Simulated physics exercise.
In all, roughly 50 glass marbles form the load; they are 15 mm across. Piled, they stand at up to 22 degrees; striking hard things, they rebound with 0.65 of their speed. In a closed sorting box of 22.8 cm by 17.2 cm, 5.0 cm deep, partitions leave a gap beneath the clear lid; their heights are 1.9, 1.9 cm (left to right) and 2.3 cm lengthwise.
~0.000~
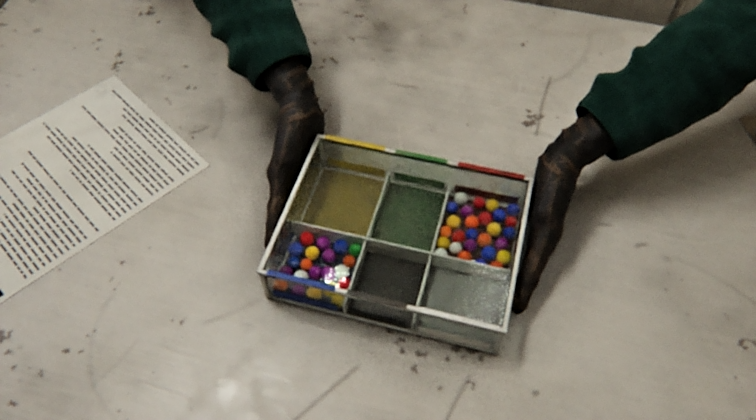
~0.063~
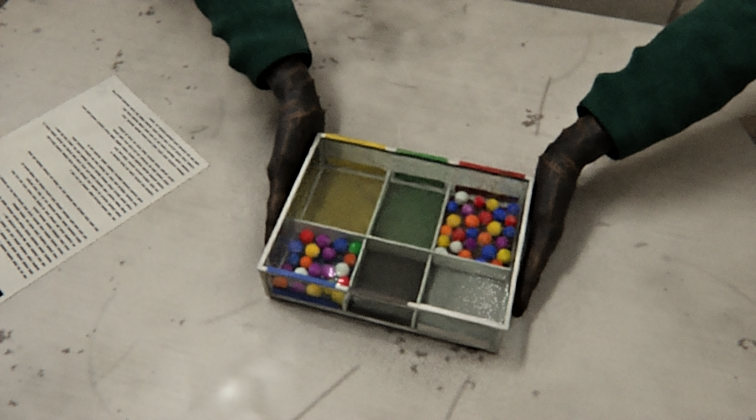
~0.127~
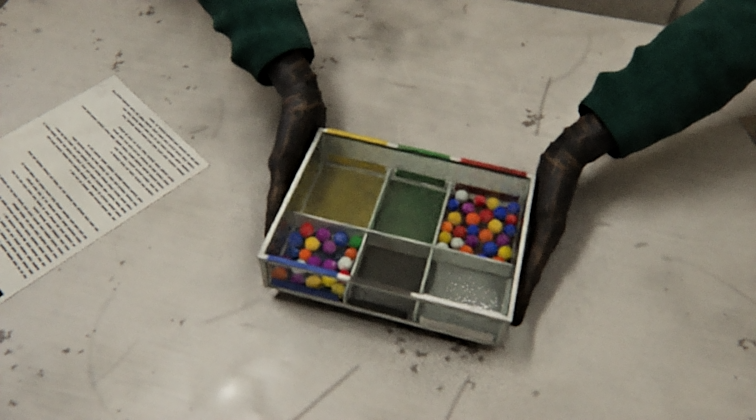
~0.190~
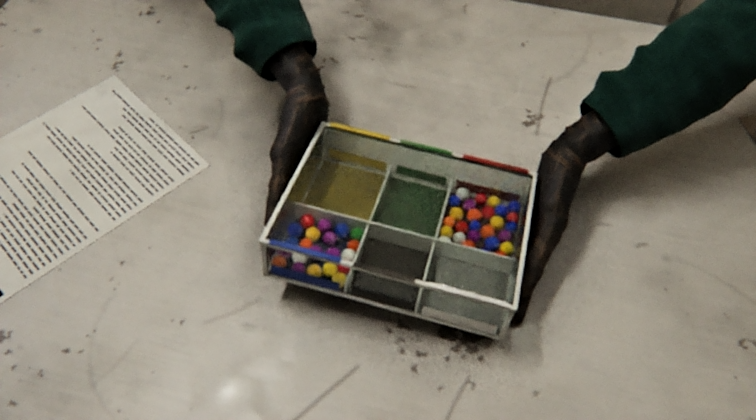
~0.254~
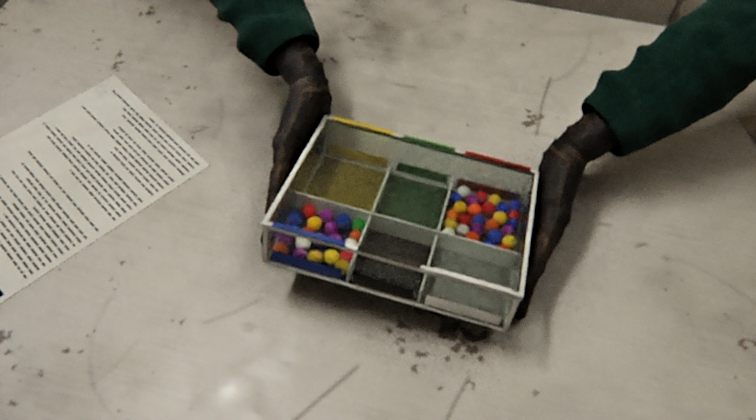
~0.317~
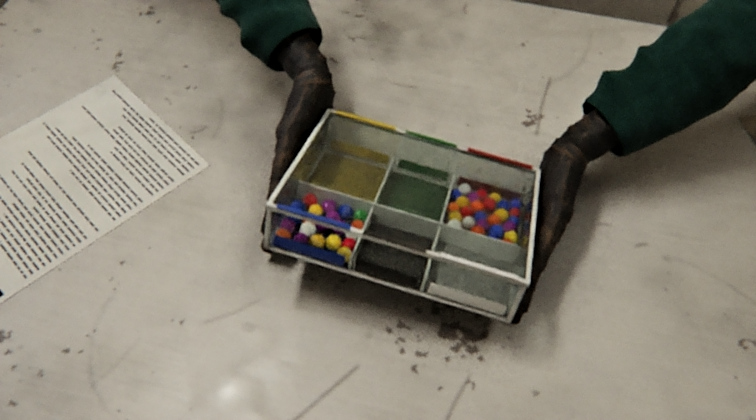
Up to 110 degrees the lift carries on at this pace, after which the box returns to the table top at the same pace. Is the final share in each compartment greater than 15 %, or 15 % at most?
Red: Greater than 15 %, blue: 15 % at most, green: Greater than 15 %, yellow: 15 % at most, white: 15 % at most, black: 15 % at most.
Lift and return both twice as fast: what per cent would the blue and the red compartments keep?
Blue 0 %, red 70 %.
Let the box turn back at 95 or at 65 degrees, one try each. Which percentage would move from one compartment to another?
40 and 0 %.
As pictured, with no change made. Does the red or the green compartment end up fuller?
Red compartment.
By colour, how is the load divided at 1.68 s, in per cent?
You'd see red at 60, blue at 10, green at 15, yellow at 15, white at 0 and black at 0 per cent.
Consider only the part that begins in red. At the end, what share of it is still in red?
Share retained: Some 100 per cent.
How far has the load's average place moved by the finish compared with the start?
The balance point ends up some 6.5 centimetres from where it began.
After 1.68 s, tilt 110 degrees; red 60 %, blue 10 %, green 15 %, yellow 15 %.
After 2.58 s, tilt 50 degrees; red 70 %, green 25 %.
Then, at 3.49 s, tilt 0 degrees; red 75 %, green 25 %.
At rest (4.4 s), red 75 %, blue 0 %, green 25 %, yellow 0 %, white 0 %, black 0 %.
